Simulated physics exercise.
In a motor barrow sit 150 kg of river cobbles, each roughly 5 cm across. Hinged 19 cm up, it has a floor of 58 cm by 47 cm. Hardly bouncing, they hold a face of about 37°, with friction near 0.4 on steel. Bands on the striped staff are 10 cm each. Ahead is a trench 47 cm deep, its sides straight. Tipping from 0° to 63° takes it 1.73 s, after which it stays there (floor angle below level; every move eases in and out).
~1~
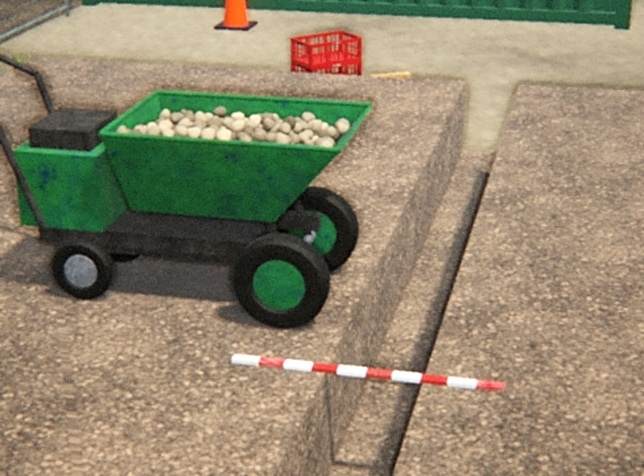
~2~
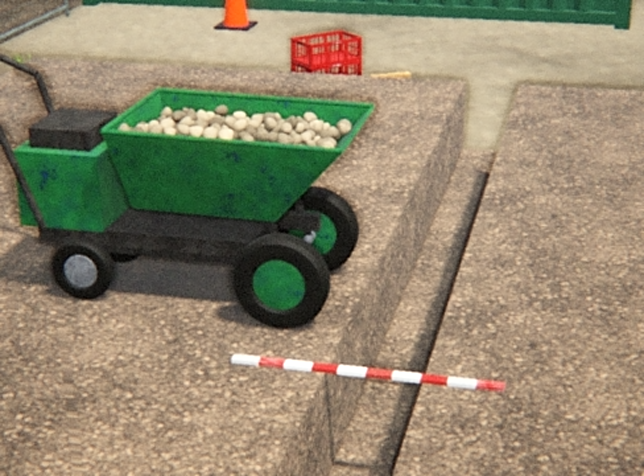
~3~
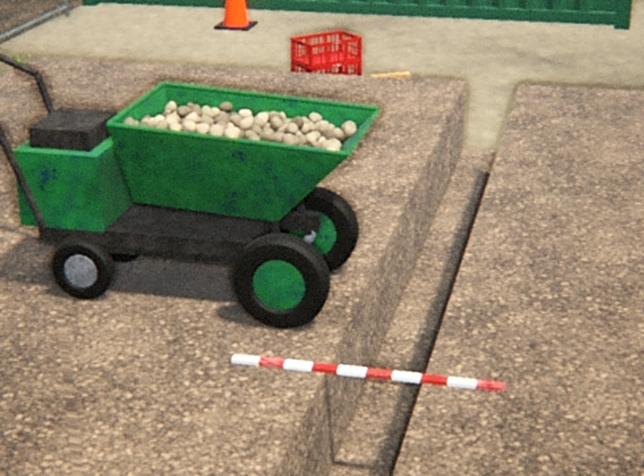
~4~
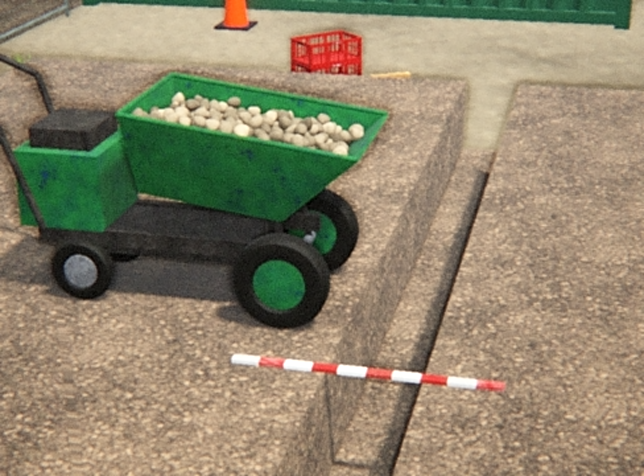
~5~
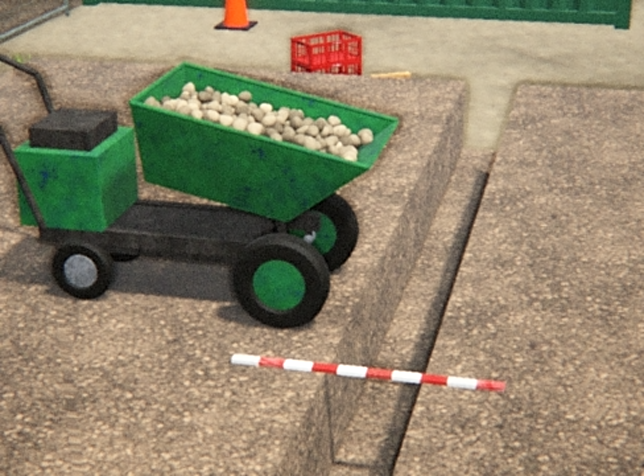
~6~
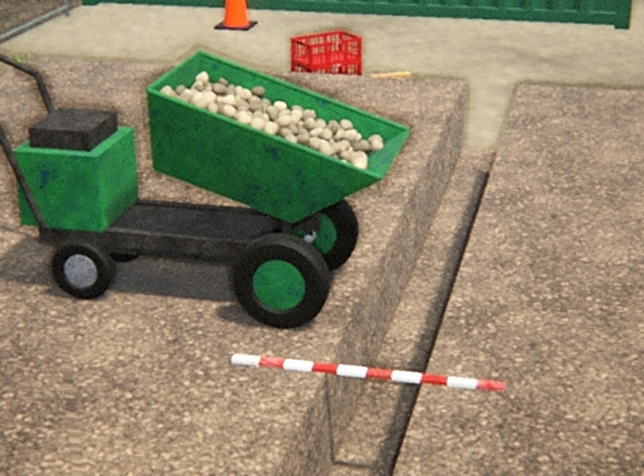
In the video, a green motor barrow loaded with pale rounded stones stands beside a narrow trench with a red-and-white striped staff nearby, and its skip gradually tilts forward to the right, the rear rising while the wheels stay still.
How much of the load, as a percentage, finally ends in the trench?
I would put it at about 25 per cent.
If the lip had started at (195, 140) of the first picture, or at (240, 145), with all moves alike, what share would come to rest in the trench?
70 and 100 %.
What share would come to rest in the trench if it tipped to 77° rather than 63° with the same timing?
Then roughly 0 percent.
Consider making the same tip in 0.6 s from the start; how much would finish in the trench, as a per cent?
With that timing, about 15 per cent.
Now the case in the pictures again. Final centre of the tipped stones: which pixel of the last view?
Roughly (487, 310), I'd say.
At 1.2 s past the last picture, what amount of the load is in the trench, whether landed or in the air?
By then, around 0 percent.
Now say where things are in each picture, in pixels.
The skip is at 0°, its lip at (340, 150); the top of the load is at (248, 121), in the first frame.
The skip is at 1°, its lip at (342, 151); the top of the load is at (250, 121), in the second frame.
Lip at (348, 155), floor tilted 3°, highest stones at (246, 119), in the third frame.
The skip is at 7°, its lip at (357, 160); the top of the load is at (213, 112), in the fourth frame.
The skip is at 12°, its lip at (369, 168); the top of the load is at (198, 98), in the fifth frame.
The skip is at 17°, its lip at (382, 178); the top of the load is at (207, 91), in the sixth frame.
Then, 0.7 s after the last picture the floor is at 53°, 100 % in the skip; the foremost stones are at (444, 228).
Then, 1.2 s after the last picture the floor is at 63°, 63 % in the skip, 37 % past the trench; the foremost stones are at (571, 313).
Then, 1.6 s after the last picture the floor is at 63°, 40 % in the skip, 59 % past the trench; the foremost stones are past the picture's edge.
Then, 3.5 s after the last picture the floor is at 63°, 3 % in the skip, 25 % in the trench, 72 % past the trench; the foremost stones are past the picture's edge.
